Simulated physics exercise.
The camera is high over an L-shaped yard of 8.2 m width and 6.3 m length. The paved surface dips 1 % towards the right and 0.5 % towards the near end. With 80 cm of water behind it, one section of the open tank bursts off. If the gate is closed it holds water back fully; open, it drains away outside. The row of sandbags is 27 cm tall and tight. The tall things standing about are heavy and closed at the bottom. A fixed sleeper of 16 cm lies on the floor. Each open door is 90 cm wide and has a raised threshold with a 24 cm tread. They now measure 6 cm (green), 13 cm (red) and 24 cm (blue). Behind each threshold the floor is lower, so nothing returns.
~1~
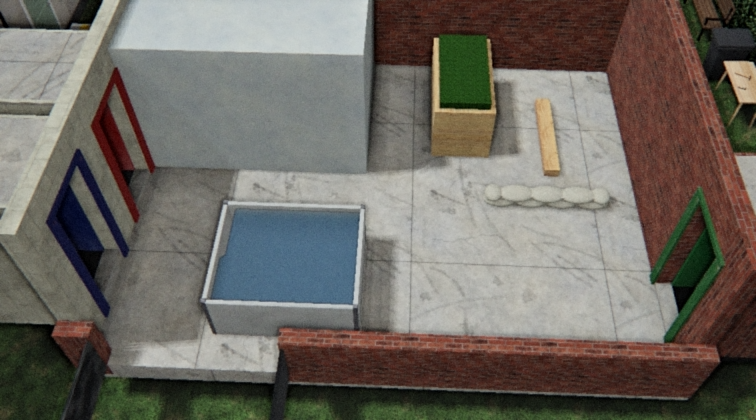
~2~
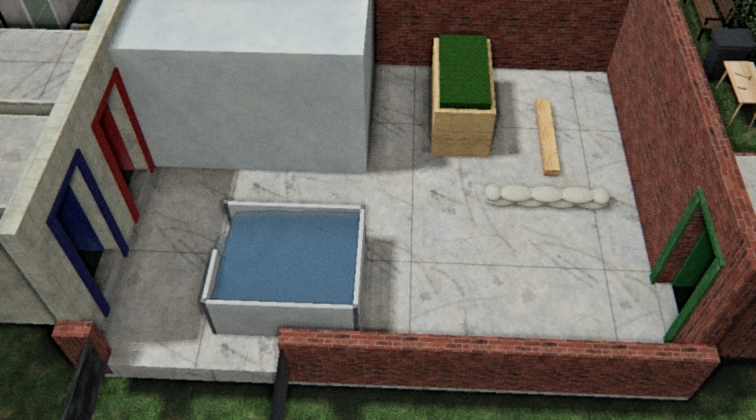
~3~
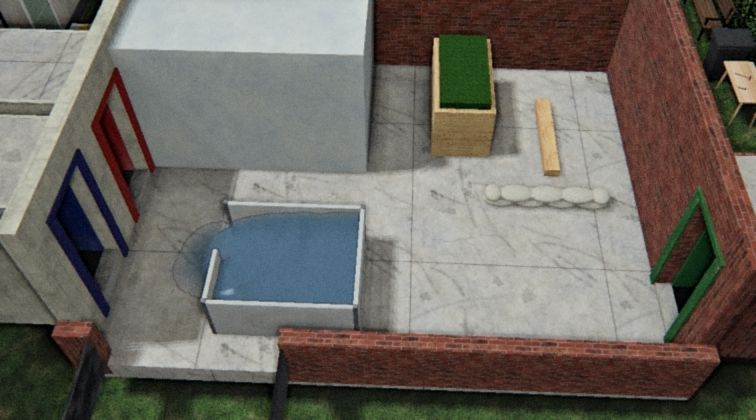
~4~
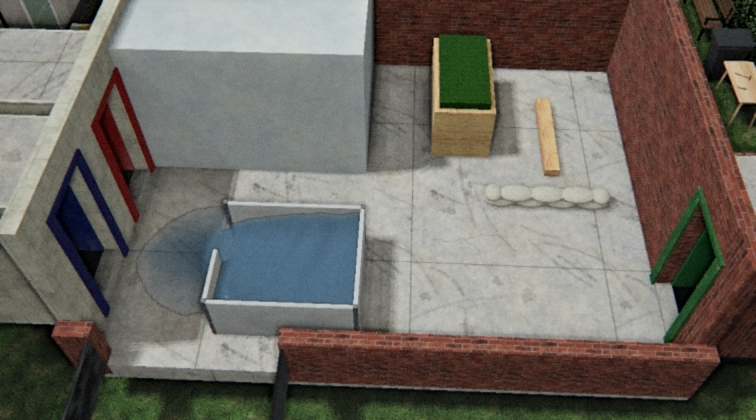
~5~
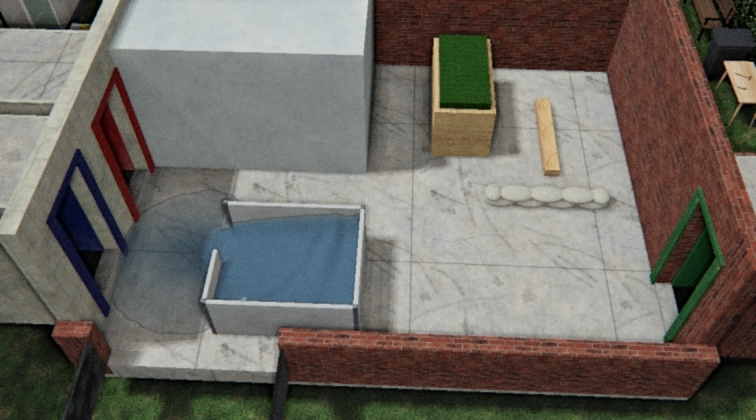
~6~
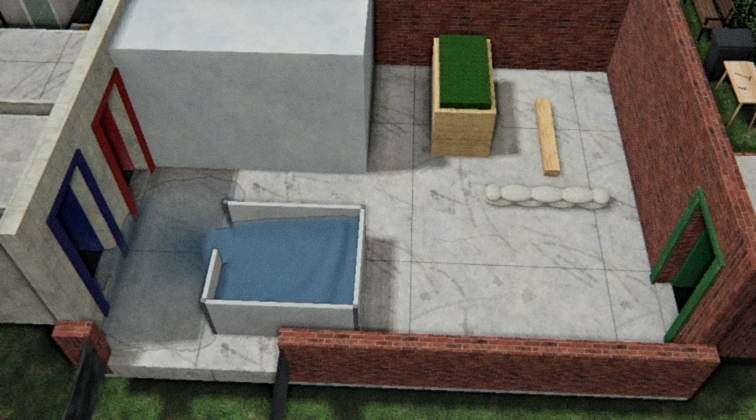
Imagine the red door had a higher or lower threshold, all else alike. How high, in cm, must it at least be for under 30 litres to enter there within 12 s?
It would have to be roughly 29 cm high.
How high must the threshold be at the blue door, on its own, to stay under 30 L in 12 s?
Roughly 31 cm at blue.
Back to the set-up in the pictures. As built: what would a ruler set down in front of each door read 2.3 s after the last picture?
Depths in cm: Green 0, red 27, blue 24.
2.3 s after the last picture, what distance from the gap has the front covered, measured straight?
About 3.0 m.
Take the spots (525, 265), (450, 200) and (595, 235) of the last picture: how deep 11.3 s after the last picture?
Roughly 4, 2 and 6 cm, in turn.
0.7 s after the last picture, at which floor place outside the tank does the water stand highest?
Near (154, 167).
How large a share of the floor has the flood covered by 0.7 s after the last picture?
Near 15 per cent is wet.
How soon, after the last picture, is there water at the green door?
Green 4.5 s.
Then, 0.7 s after the last picture water covers 15 % of the floor, deepest (54 cm) near (154, 167); 28 cm at the red door, 17 litres in over its 13 cm threshold.
Then, 2.3 s after the last picture water covers 30 % of the floor, deepest (30 cm) near (151, 175); 27 cm at the red door, 157 litres in over its 13 cm threshold.
Then, 11.3 s after the last picture water covers 80 % of the floor, deepest (8 cm) near (668, 373); 6 cm at the red door, 241 litres in over its 13 cm threshold.
At the red door as built, the water peaked near 34 cm, 0.9 s after the last picture.
With a threshold of 26 cm, 46 litres would have come in within the 12 s; with 35 cm, 10 litres. So under 30 litres takes about 29 cm.
